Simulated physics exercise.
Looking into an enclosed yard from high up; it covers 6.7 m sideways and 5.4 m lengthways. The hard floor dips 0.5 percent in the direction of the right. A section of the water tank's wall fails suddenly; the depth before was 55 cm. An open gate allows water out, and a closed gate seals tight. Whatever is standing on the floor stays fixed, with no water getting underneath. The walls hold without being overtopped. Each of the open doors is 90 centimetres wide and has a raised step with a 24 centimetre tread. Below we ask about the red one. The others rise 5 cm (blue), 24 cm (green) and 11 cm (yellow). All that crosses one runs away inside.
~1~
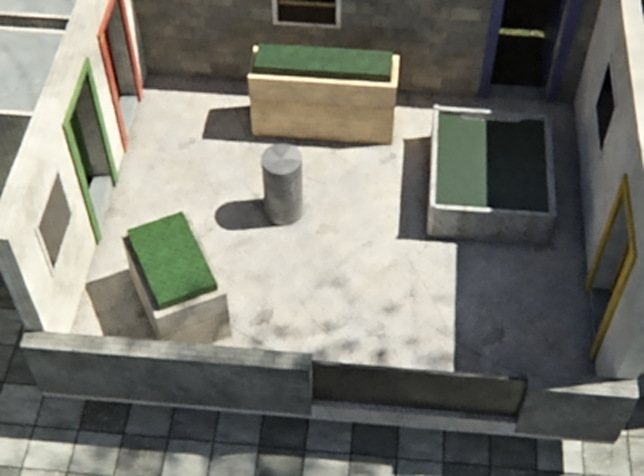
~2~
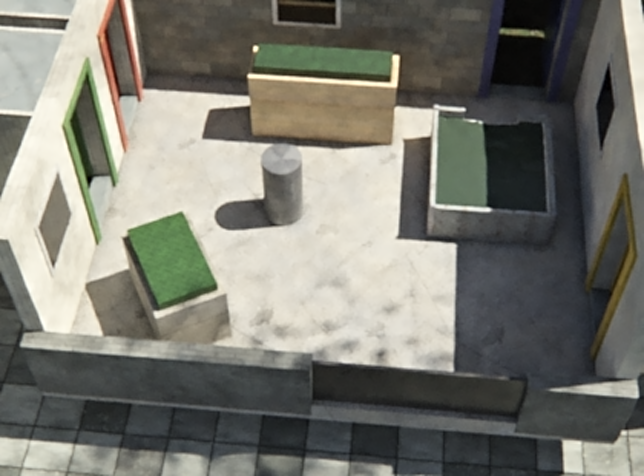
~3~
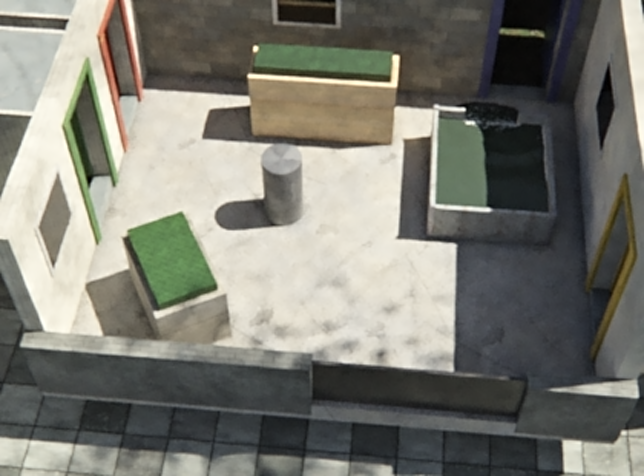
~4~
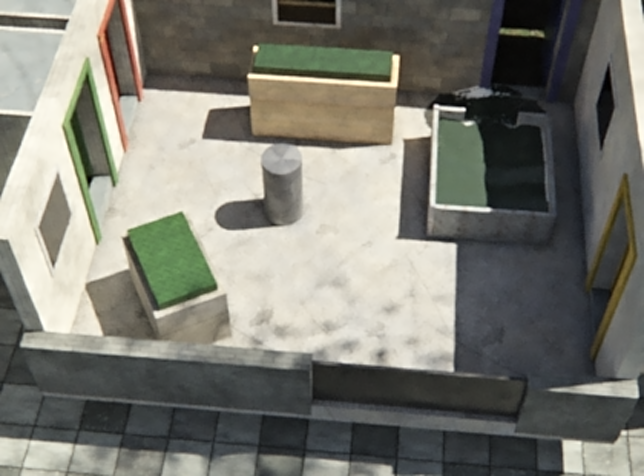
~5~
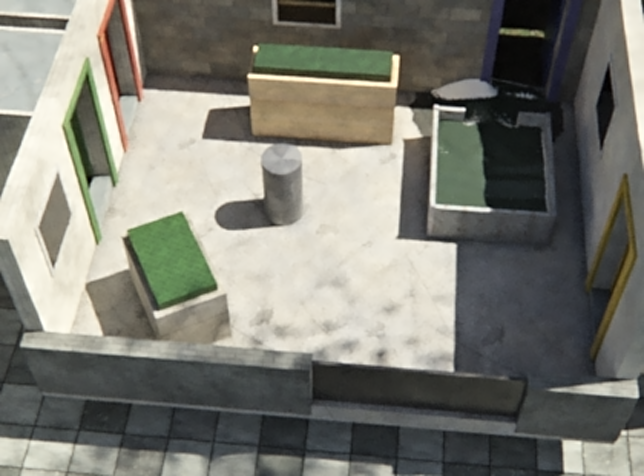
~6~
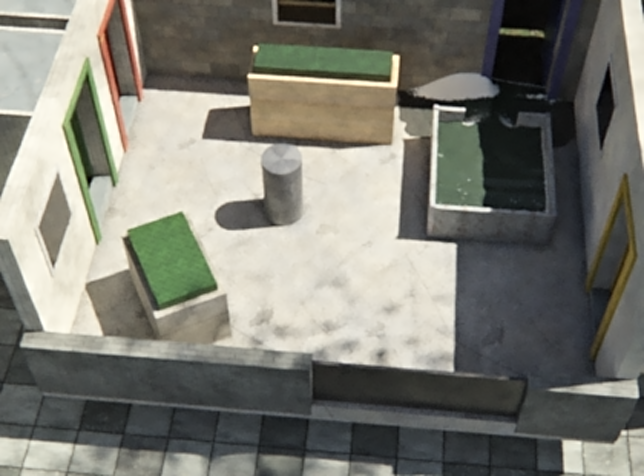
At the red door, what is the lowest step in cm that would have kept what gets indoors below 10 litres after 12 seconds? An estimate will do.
Somewhere near 7 cm.
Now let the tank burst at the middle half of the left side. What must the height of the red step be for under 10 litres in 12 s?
In that case about 17 cm.
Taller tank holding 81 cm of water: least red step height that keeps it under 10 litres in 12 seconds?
Required height: Approx. 12.5 cm.
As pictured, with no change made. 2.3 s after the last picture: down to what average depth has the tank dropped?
Around 26 centimetres.
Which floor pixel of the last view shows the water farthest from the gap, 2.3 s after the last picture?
The tip of the flood lies near (146, 80).
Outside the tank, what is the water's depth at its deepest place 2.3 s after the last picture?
22 cm.
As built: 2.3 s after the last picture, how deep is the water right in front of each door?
Depths in cm: Blue 16, green 0, yellow 0, red 6.
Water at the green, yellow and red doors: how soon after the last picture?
Green = 3.4 s, yellow = 2.8 s, red = 2.2 s.
Then, 0.7 s after the last picture water covers 10 % of the floor, deepest (37 cm) near (479, 103); it has not reached the red door.
Then, 2.3 s after the last picture water covers 25 % of the floor, deepest (22 cm) near (479, 103); 6 cm at the red door, 0 litres in over its 15 cm step.
Then, 11.3 s after the last picture water covers 90 % of the floor, deepest (7 cm) near (574, 118); 3 cm at the red door, 0 litres in over its 15 cm step.
At the red door as built, the water peaked near 10 cm, 3.1 s after the last picture.
Run again over the same 12 s with other heights there, 13 litres in over 6.5 cm, 8 litres over 7.5 cm. The limit of 10 litres is kept from about 7 cm up.
